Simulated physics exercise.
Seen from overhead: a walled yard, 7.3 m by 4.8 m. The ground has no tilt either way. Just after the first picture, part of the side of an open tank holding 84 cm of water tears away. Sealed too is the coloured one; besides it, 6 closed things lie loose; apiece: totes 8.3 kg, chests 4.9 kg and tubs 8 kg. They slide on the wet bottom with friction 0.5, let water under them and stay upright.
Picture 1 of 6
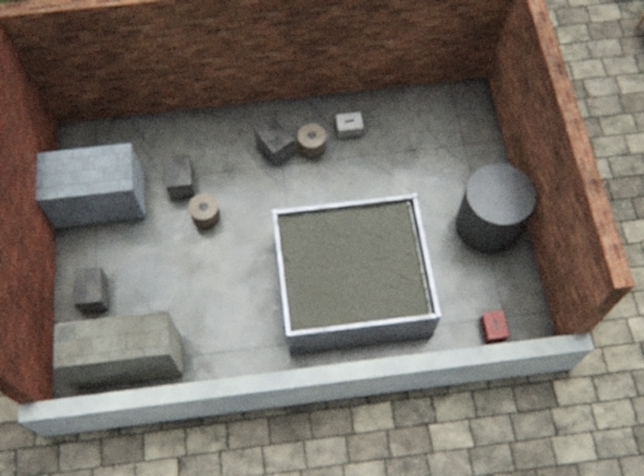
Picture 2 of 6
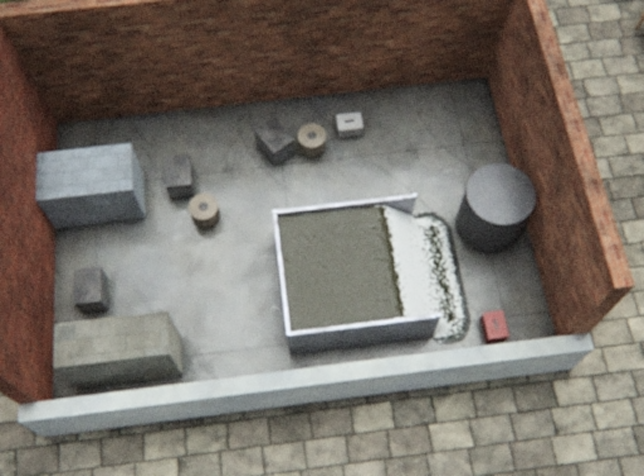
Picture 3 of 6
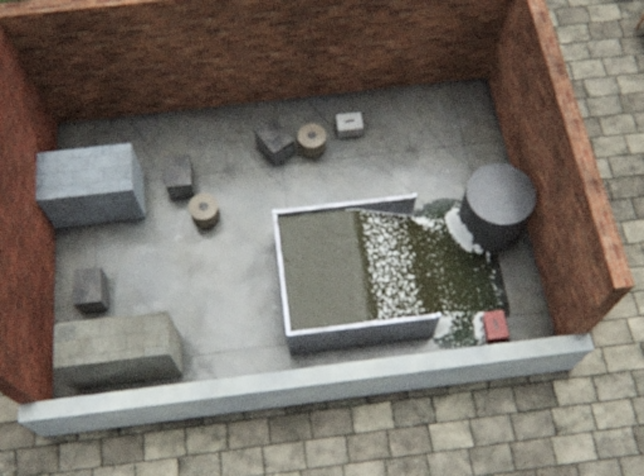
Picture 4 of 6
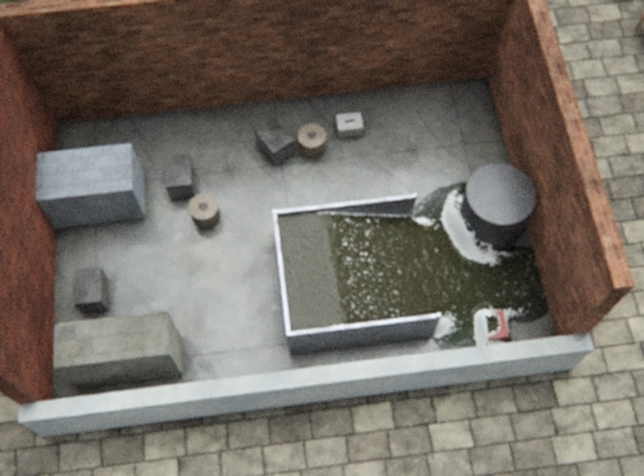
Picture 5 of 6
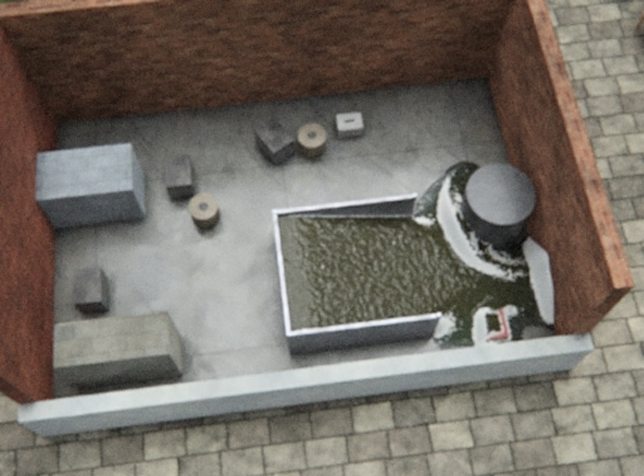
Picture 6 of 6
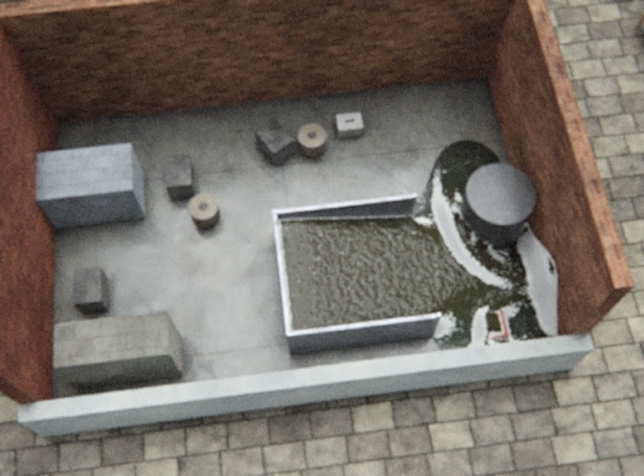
Water pours from the open right side of a tank and spreads around a dark cylinder and red box.
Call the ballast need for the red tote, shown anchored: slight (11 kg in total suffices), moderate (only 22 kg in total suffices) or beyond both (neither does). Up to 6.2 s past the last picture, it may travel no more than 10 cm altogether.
Beyond both.
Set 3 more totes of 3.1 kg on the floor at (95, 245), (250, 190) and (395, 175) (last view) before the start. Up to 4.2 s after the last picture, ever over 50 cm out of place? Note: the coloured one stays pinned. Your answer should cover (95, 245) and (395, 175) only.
Below the mark, beyond the mark.
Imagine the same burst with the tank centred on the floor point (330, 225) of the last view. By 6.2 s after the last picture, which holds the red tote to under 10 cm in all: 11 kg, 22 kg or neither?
Then the answer is that no option works.
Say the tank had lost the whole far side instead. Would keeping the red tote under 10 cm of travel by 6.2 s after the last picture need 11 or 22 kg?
Then only the higher weight holds it.
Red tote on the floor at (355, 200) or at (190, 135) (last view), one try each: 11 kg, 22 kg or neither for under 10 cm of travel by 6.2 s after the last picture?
Respectively, first option suffices; neither option.
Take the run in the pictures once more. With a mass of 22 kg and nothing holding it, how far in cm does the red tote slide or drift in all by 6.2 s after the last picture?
Roughly 200 centimetres.
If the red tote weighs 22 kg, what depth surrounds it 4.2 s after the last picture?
Close to 10 cm deep.
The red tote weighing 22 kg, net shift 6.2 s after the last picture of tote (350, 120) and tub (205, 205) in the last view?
Shift from start, in order: 300 cm; 100 cm.
Then, 0.6 s after the last picture the red tote would be 28 cm from its start with 11 kg and 38 cm from its start with 22 kg; 66 cm of water round it then.
Then, 2.3 s after the last picture the red tote would be 333 cm from its start with 11 kg and 79 cm from its start with 22 kg; 26 cm of water round it then.
Then, 4.2 s after the last picture the red tote would be 438 cm from its start with 11 kg and 79 cm from its start with 22 kg; 10 cm of water round it then.
Then, 6.2 s after the last picture the red tote would be 437 cm from its start with 11 kg and 79 cm from its start with 22 kg; 11 cm of water round it then.
